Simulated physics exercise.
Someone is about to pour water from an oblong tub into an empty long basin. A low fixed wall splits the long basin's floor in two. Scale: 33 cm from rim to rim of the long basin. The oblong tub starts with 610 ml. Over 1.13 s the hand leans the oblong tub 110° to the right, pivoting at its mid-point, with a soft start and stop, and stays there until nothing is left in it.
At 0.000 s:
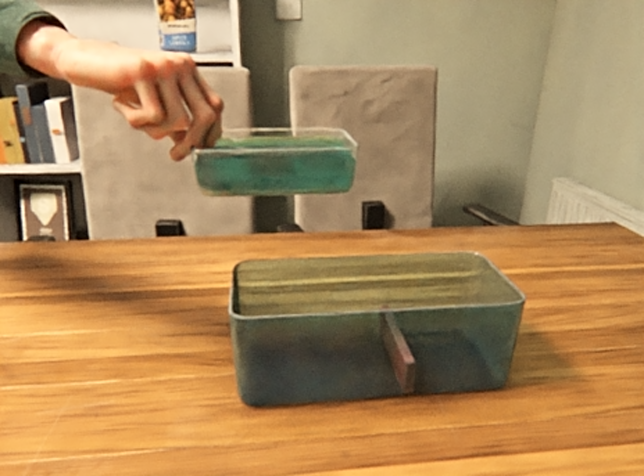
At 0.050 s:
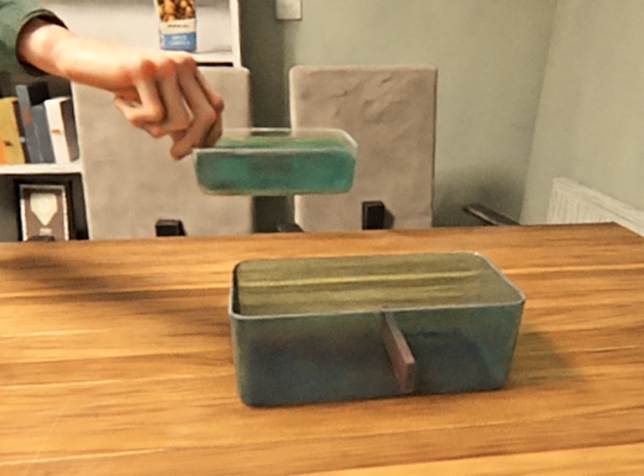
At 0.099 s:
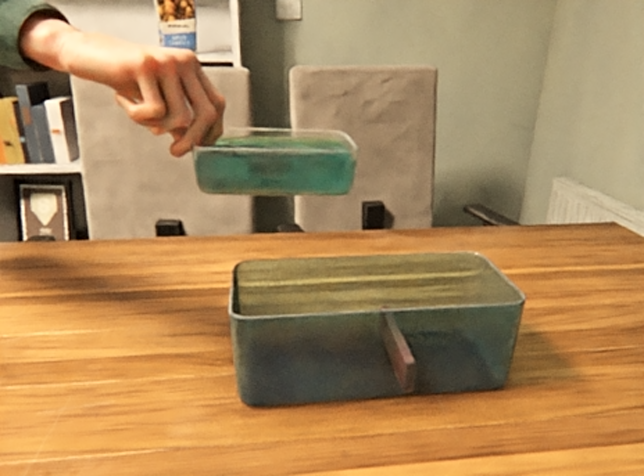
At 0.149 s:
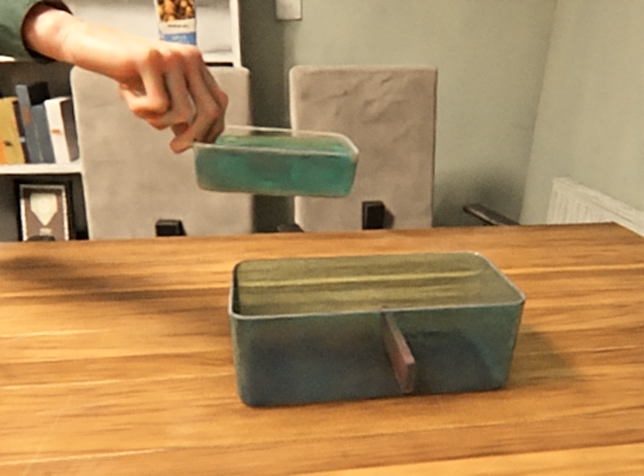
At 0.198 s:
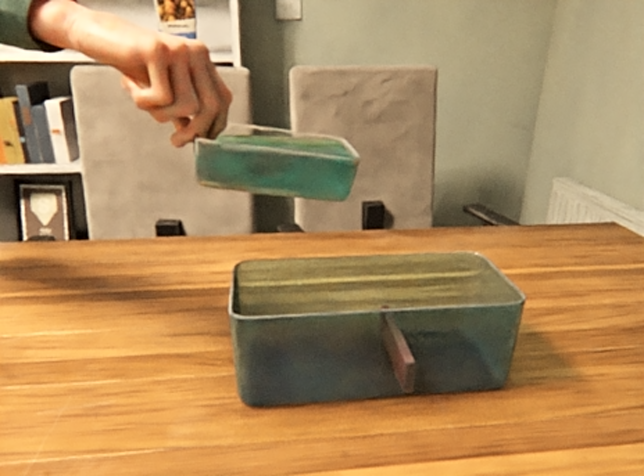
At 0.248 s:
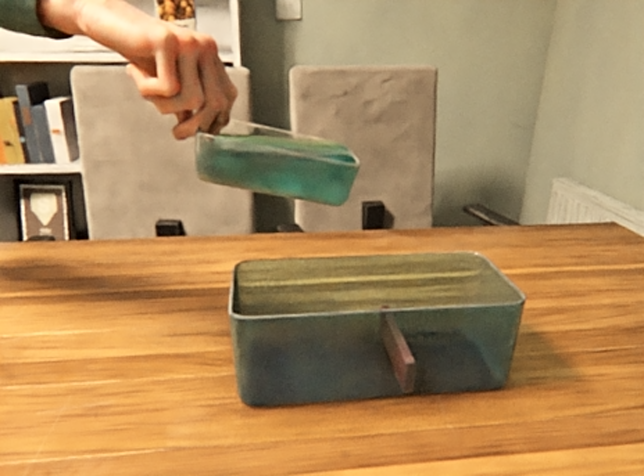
A hand reaching in from the upper left holds a small oblong tub of blue-green water by its left end and slowly leans it to the right, its right rim dipping slightly. Below it, a larger, long glassy blue-green basin with a dark brown upright strip at its front sits still on a striped wooden table. The unmoving camera looks slightly down across the table towards two pale chairs, a bookshelf at left and a grey-green wall.
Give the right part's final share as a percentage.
About 54 per cent.
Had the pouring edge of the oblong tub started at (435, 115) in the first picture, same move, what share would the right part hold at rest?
Then about 60 per cent.
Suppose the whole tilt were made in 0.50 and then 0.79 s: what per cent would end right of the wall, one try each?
First 15, then 45 per cent.
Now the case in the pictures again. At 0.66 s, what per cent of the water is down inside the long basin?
About 38 per cent.
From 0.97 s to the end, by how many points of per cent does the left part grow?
About 4 per cent.
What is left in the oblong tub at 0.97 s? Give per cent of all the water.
Some 2 per cent.
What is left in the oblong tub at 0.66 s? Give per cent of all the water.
About 12 per cent.
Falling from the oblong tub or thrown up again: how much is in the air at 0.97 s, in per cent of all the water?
Some 3 per cent.
After 0.66 s the tilt is 70° and 13 per cent is still to pour, 7 is left of the wall and 30 right of it.
After 0.97 s the tilt is 104° and 2 per cent is still to pour, 31 is left of the wall and 54 right of it.
After 1.28 s the tilt is 110° and 0 per cent is still to pour, 36 is left of the wall and 54 right of it.
After 1.63 s the tilt is 110° and 0 per cent is still to pour, 36 is left of the wall and 54 right of it.
In the end 36 per cent lies left of the wall, 54 right of it and 10 outside.
